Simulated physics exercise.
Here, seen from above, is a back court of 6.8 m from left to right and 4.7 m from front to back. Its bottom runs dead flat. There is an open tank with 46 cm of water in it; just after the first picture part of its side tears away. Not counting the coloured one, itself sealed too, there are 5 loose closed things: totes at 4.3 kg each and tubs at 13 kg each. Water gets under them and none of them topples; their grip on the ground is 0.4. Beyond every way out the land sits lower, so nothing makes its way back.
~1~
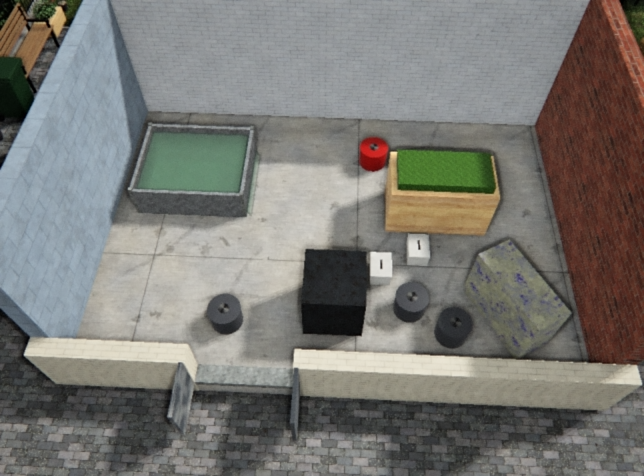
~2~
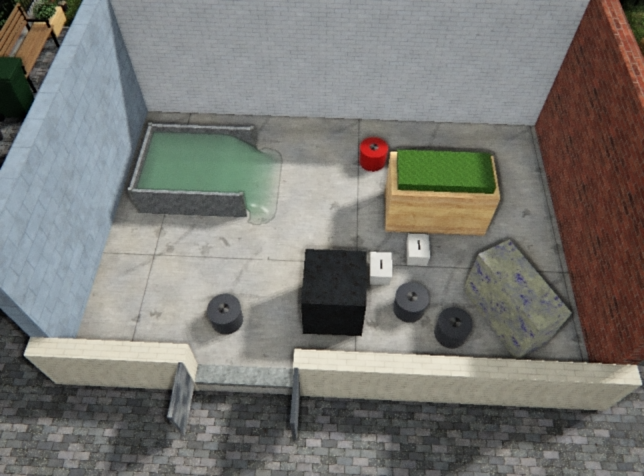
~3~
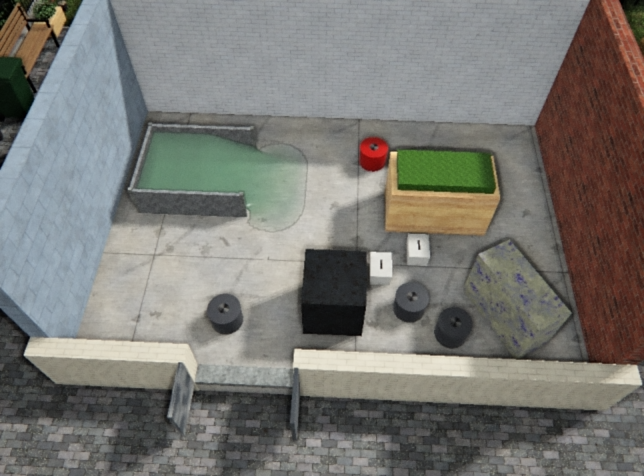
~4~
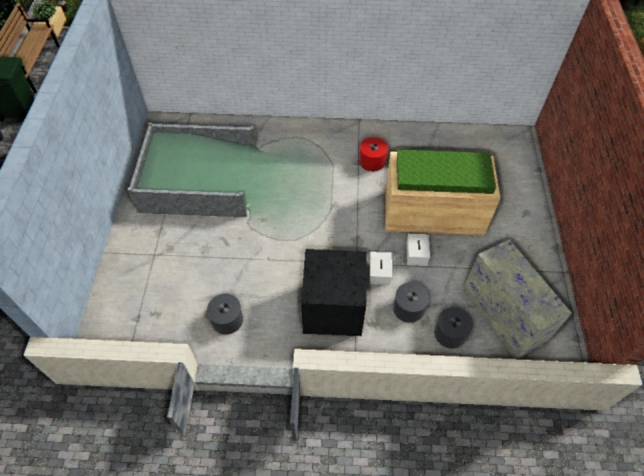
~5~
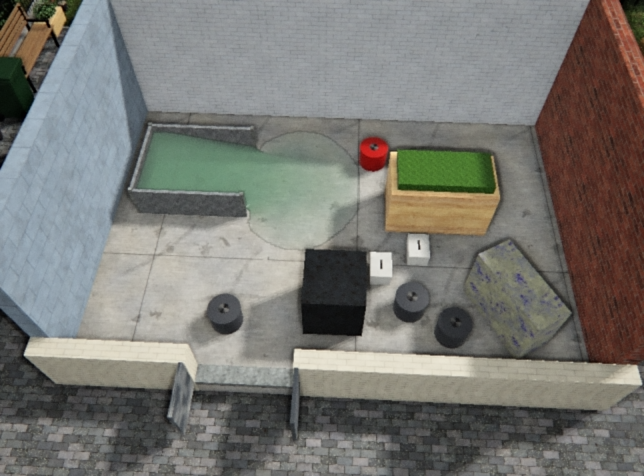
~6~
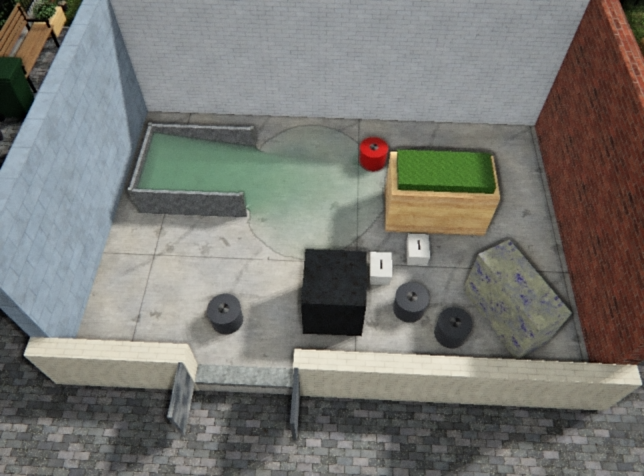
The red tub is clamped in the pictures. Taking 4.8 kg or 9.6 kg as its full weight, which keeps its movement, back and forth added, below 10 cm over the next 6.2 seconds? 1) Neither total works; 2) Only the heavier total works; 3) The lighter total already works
1, neither total works.
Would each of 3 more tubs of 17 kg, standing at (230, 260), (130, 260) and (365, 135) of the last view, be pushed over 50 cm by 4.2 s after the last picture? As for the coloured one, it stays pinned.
In the given order, I'd say smaller, smaller, greater.
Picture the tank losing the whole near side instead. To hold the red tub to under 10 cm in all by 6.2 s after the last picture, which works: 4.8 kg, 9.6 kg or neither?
Then, in short, the larger is needed.
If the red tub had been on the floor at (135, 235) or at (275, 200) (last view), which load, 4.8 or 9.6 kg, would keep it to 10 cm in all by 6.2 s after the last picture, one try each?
In turn: Either load holds; neither is enough.
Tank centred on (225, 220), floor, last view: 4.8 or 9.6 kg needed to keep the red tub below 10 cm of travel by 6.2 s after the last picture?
In that case, simply put, both options fail.
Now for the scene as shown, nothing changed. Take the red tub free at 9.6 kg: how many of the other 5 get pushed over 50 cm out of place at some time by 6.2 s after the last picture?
That makes 4.
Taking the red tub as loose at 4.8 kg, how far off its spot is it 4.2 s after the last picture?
It would be some 200 cm from its spot.
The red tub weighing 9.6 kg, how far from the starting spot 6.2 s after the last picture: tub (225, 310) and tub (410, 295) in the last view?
Net distance: First 0 cm, second 50 cm.
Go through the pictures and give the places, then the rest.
The red tub at (374, 147), on the bottom; 2.1 m2 under water; 0 of 6 have shifted, in the first frame.
The red tub at (374, 147), on the bottom; 2.7 m2 under water; 0 of 6 have shifted, in the second frame.
The red tub at (374, 147), on the bottom; 3.5 m2 under water; 0 of 6 have shifted, in the third frame.
The red tub at (374, 147), on the bottom; 4.4 m2 under water; 0 of 6 have shifted, in the fourth frame.
The red tub at (374, 147) rests on the ground; water covers 5.5 m2; 0 of 6 have shifted, in the fifth frame.
The red tub at (374, 147) rests on the ground; 6.6 m2 under water; 0 of 6 have shifted, in the sixth frame.
Then, 0.6 s after the last picture the red tub would be 75 cm from its start with 4.8 kg and 52 cm from its start with 9.6 kg; 4 cm of water round it then.
Then, 2.3 s after the last picture the red tub would be 261 cm from its start with 4.8 kg and 265 cm from its start with 9.6 kg; 16 cm of water round it then.
Then, 4.2 s after the last picture the red tub would be 175 cm from its start with 4.8 kg and 249 cm from its start with 9.6 kg; 8 cm of water round it then.
Then, 6.2 s after the last picture the red tub would be 144 cm from its start with 4.8 kg and 330 cm from its start with 9.6 kg; 10 cm of water round it then.
